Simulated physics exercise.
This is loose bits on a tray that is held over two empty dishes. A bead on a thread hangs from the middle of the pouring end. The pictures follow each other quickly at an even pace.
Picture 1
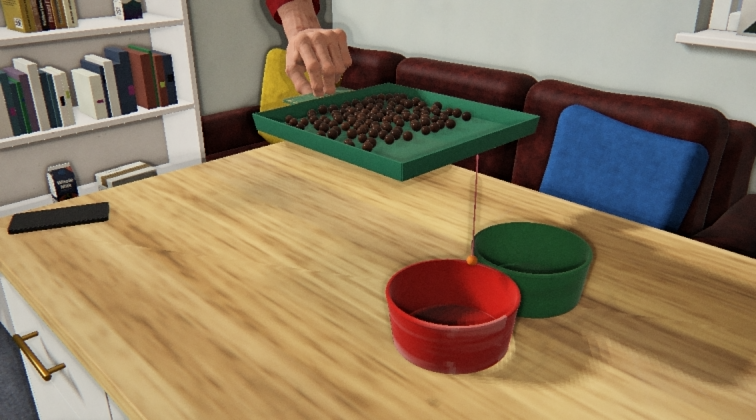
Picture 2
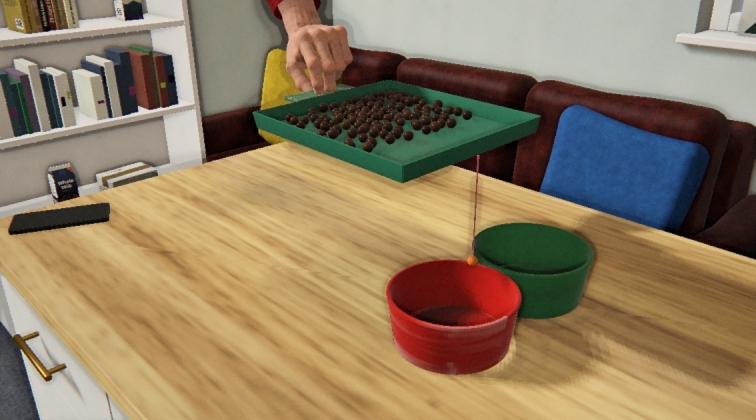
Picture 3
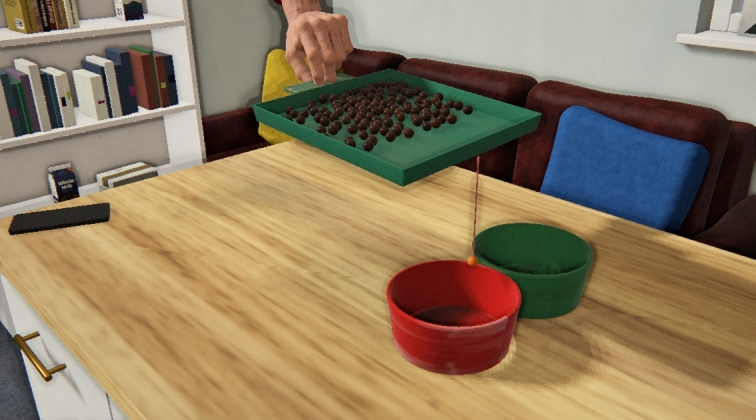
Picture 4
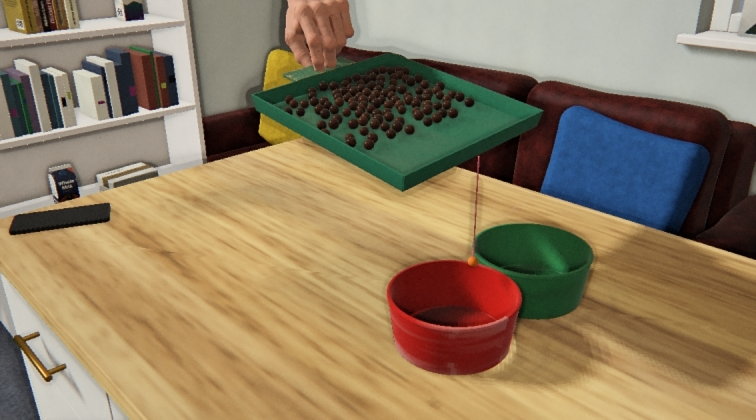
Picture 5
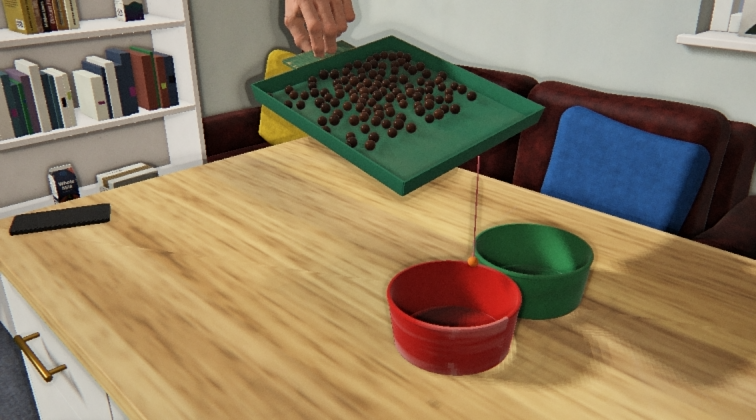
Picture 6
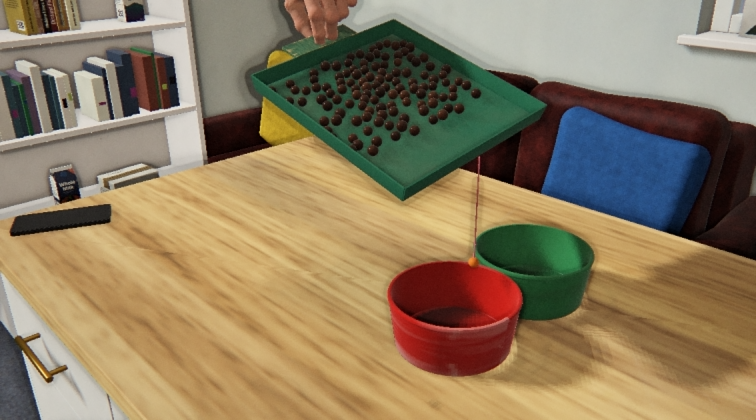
Living room table with red and green dishes, a hand raising the back of a green tray, chocolate balls shifting on it.
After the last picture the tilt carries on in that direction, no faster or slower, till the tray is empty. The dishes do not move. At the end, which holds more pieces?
The left one ends fuller.
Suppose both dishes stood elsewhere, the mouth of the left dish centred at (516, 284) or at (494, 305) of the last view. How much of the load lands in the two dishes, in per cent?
Near 0 % and 20 %.
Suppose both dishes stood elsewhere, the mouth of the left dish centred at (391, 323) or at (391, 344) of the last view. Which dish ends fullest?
At the first place the left dish, at the second left.
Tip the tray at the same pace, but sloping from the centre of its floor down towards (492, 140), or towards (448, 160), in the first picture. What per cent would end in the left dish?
First some 0, then 60 per cent.
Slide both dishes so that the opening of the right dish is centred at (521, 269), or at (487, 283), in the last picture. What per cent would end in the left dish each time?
First some 90, then 80 per cent.
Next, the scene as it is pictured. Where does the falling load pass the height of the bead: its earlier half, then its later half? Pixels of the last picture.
The first part at (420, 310); the rest at (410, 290).
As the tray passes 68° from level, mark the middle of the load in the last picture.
Near (414, 201).
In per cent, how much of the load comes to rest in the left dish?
Some 50 per cent.
Soon, tray tipped steeply; about two thirds on the tray; a small part in the left dish; about a quarter outside both; about a quarter in the air.
A while on, tray tipped past a quarter turn; a stray few on the tray; about a third in the left dish; about half outside both; a small part in the air.
Towards the end, tray tipped past a quarter turn; about half in the left dish; about half outside both.
Finally, tray tipped past a quarter turn; about half in the left dish; none in the right dish; about half outside both.
